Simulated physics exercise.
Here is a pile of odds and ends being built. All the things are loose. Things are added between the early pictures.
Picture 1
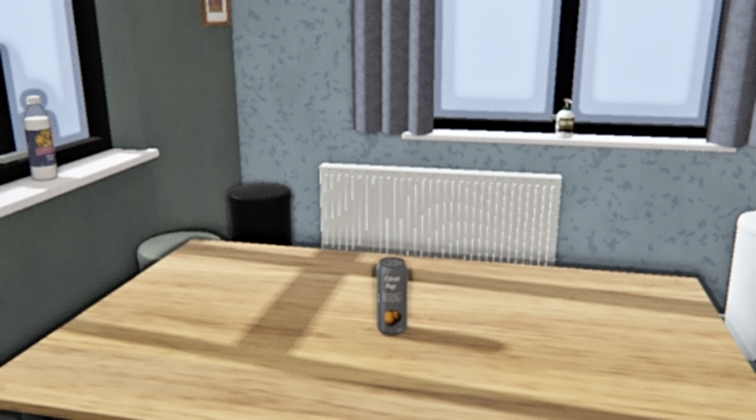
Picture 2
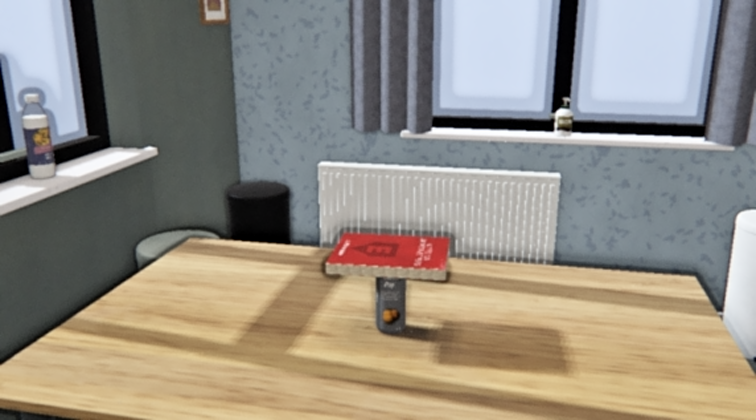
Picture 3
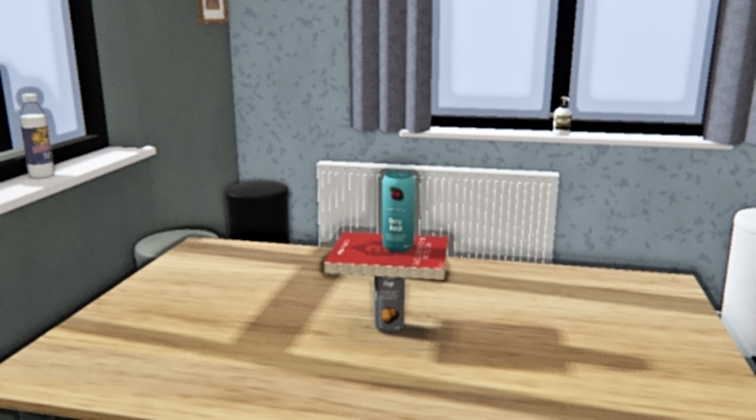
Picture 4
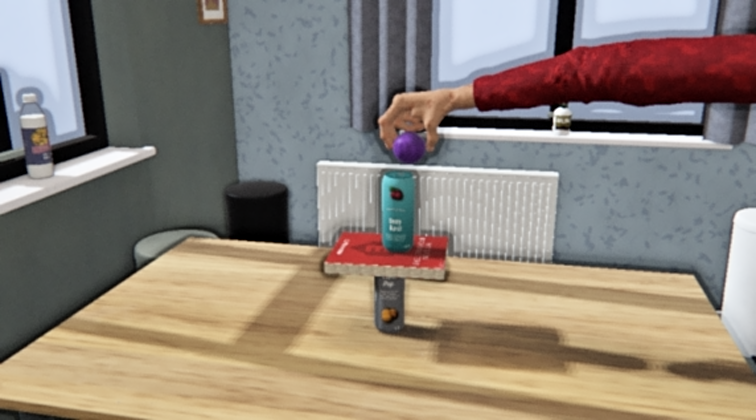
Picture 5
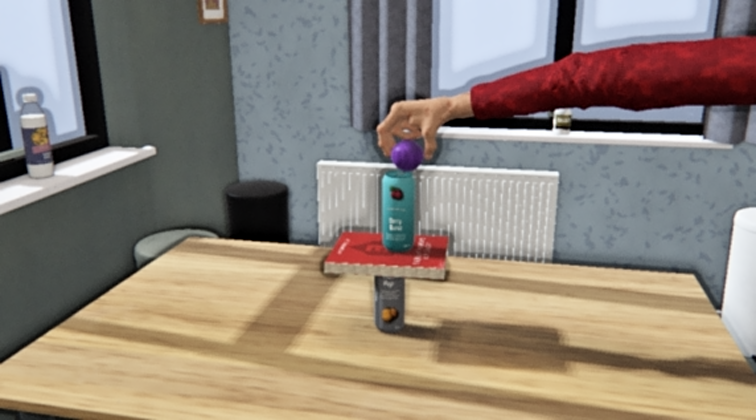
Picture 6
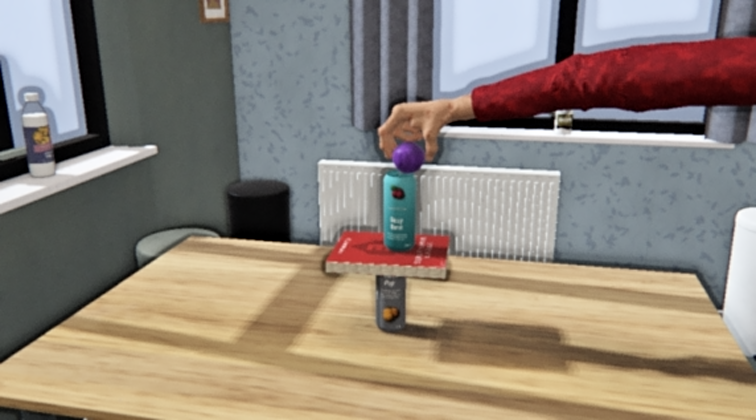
A hand in a red sleeve lowering a purple onion onto a turquoise can, stacked on a red book over a grey can.
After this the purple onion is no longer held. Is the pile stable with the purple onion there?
Outcome: The pile stays up.
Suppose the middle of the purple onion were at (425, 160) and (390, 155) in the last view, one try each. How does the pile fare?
First, it comes apart; second, it holds.
Then, 0.20 s past the last view, nothing moves.
Then, 0.50 s past the last view, purple onion resting near (409, 158).
Finally, all 4 still in place. Final places as the last picture's camera would see them, purple onion near (409, 158). The pile holds.
